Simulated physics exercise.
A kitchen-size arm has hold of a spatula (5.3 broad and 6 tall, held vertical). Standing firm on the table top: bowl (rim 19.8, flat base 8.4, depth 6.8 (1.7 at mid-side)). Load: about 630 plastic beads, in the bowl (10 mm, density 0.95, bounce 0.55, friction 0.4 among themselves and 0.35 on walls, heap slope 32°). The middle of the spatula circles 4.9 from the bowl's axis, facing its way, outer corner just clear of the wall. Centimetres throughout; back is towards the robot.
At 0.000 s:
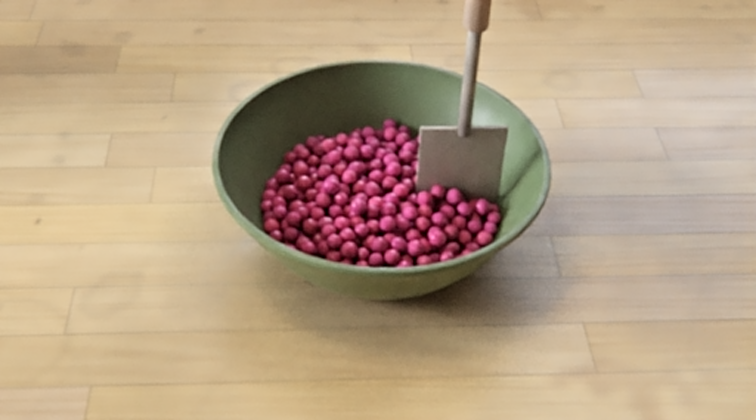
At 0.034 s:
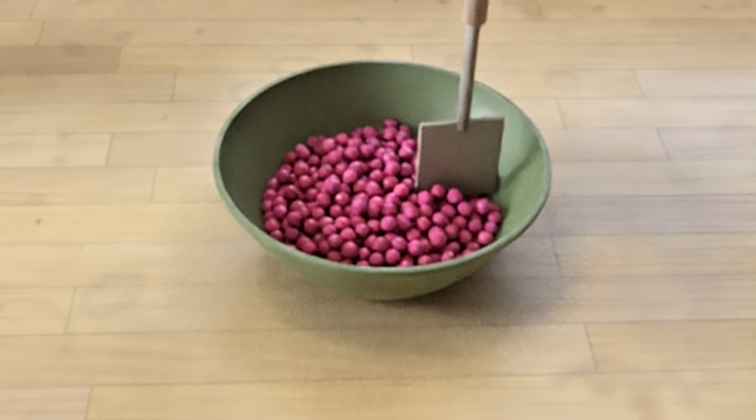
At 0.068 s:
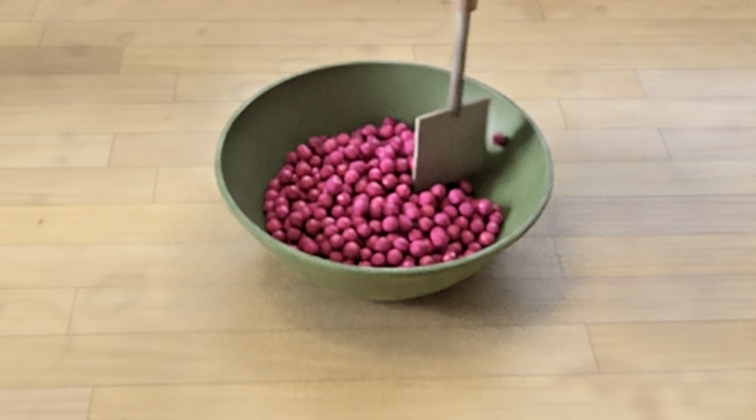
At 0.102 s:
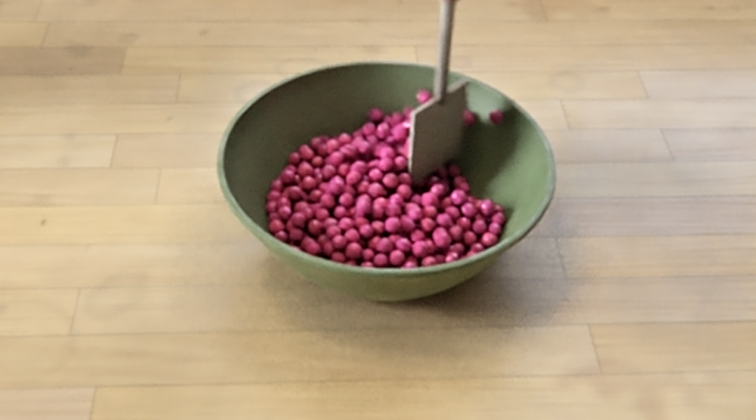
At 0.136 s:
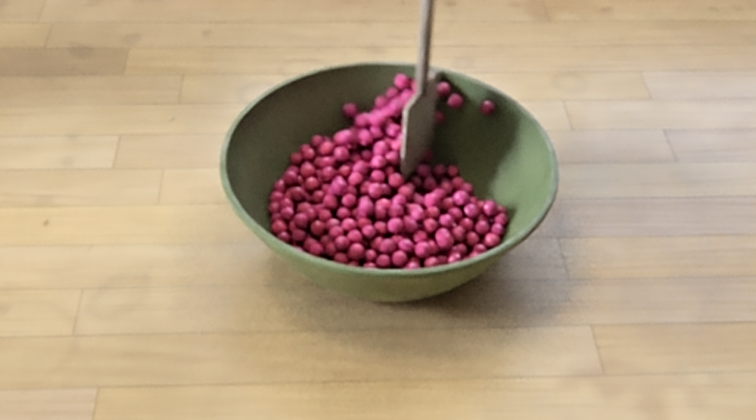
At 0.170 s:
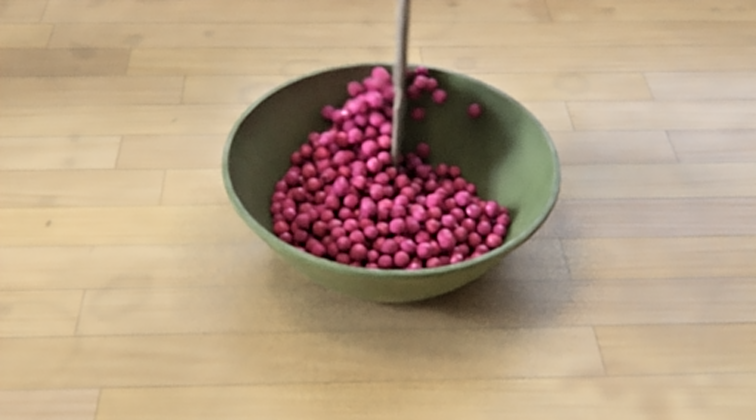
A green bowl of pink beads sat on a wooden table as an upright spatula swept from the right side toward the back, turning edge-on and pushing beads up the far wall.
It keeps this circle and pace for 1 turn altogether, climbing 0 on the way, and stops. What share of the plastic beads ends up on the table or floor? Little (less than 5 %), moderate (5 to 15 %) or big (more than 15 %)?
Answer: Moderate; 5 to 15 % of the plastic beads finish on the table or floor.
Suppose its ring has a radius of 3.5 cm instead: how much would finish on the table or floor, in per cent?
In that case some 0 per cent.
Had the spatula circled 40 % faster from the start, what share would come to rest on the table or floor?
Then about 20 per cent.
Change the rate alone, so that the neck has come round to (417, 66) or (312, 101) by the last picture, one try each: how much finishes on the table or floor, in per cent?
About 5 and 35 per cent.
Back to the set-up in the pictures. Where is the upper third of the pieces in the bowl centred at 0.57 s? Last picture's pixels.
At about (466, 222).
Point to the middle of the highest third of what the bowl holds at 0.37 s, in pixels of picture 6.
Around (318, 214).
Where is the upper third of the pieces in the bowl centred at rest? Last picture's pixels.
Around (433, 152).
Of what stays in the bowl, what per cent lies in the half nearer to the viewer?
About 35 per cent.
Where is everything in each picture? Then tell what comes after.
Spatula neck at (467, 107), 0° round; upper third of the load around (377, 198), from x 270 to 495, top at y 125; 629 in the bowl, in the first picture.
Spatula neck at (465, 100), 8° round; upper third of the load around (378, 197), from x 270 to 495, top at y 125, in the second picture.
Spatula neck at (457, 87), 26° round; upper third of the load around (386, 191), from x 270 to 500, top at y 125, in the third picture.
Spatula neck at (442, 75), 44° round; upper third of the load around (386, 188), from x 275 to 500, top at y 100, in the fourth picture.
Spatula neck at (423, 68), 63° round; upper third of the load around (380, 182), from x 275 to 500, top at y 80, in the fifth picture.
Spatula neck at (401, 64), 81° round; upper third of the load around (372, 177), from x 275 to 505, top at y 75; 629 in the bowl, in the sixth picture.
By 0.37 s, 188° round, highest piece 9 above the table; 622 in the bowl, 2 on the table or floor, 5 in flight or on the tool.
By 0.57 s, 296° round, highest piece 9 above the table; 600 in the bowl, 19 on the table or floor, 10 in flight or on the tool.
By 0.87 s, 0° round, highest piece 7 above the table; 581 in the bowl, 48 on the table or floor.
By 1.57 s, 0° round, highest piece 7 above the table; 581 in the bowl, 48 on the table or floor.
Final count, 581 in the bowl, 48 on the table or floor. That is 8 % on the table or floor.
